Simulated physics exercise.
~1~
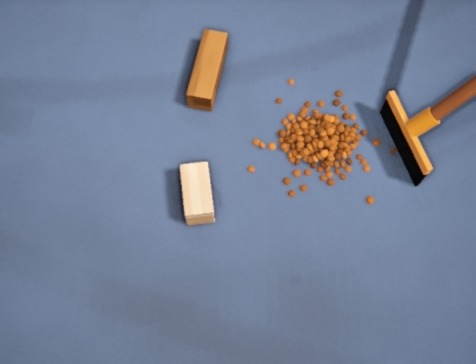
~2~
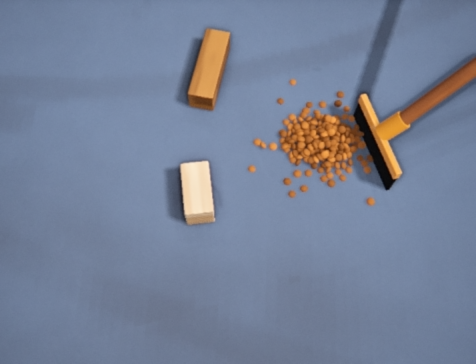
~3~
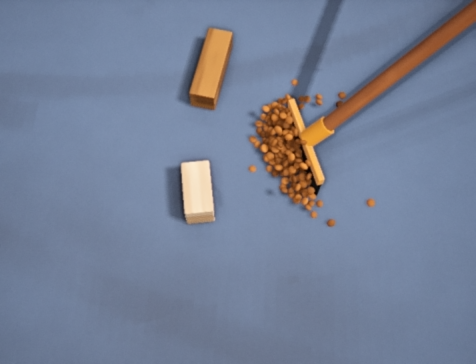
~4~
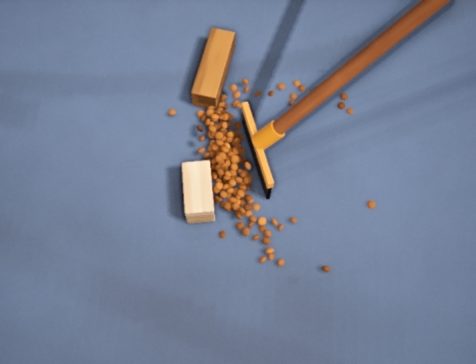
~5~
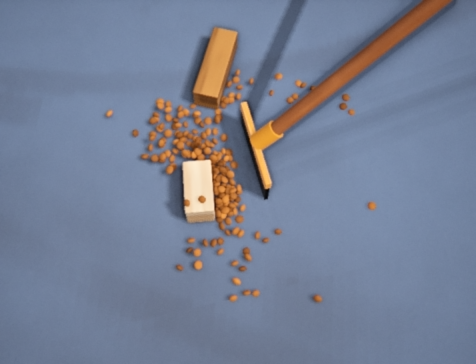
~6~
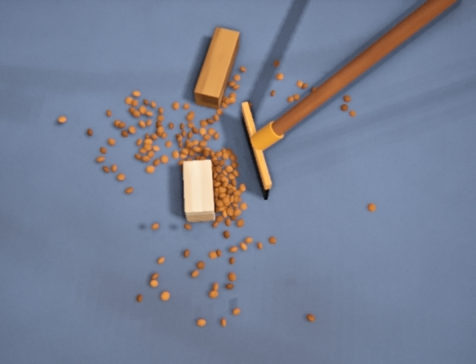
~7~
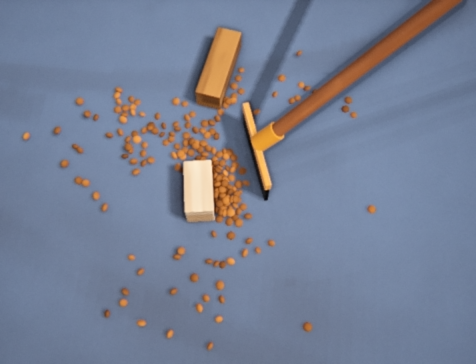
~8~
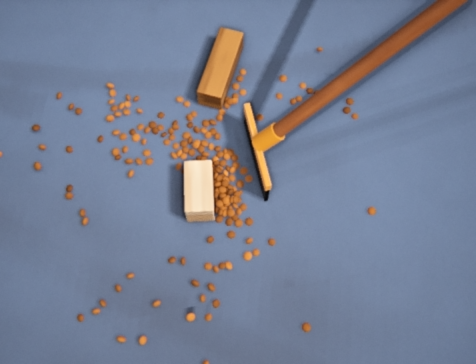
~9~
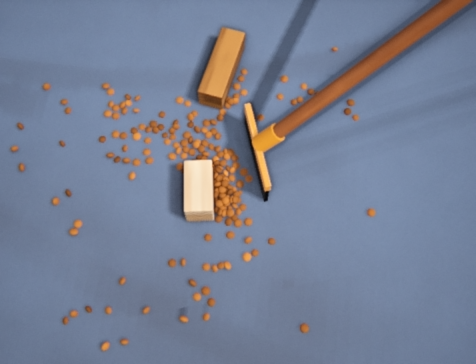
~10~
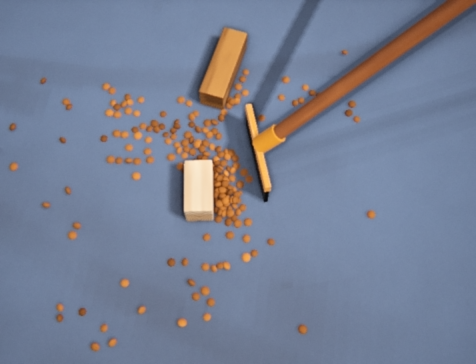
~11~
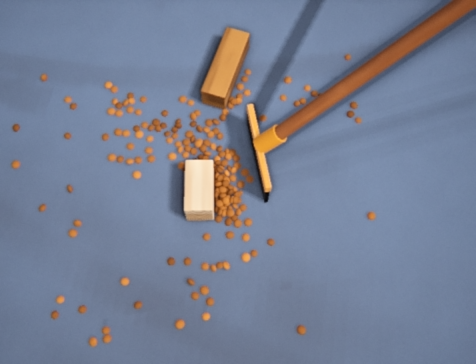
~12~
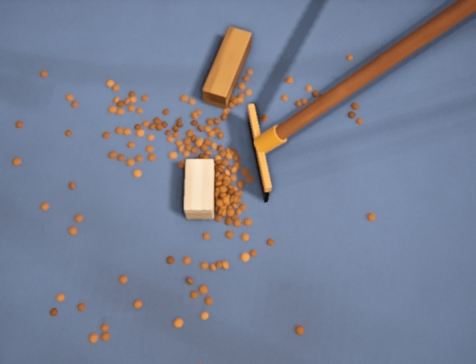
A squeegee pushing a pile of brown kibble left against two wooden blocks, some spilling through the gap and scattering beyond.
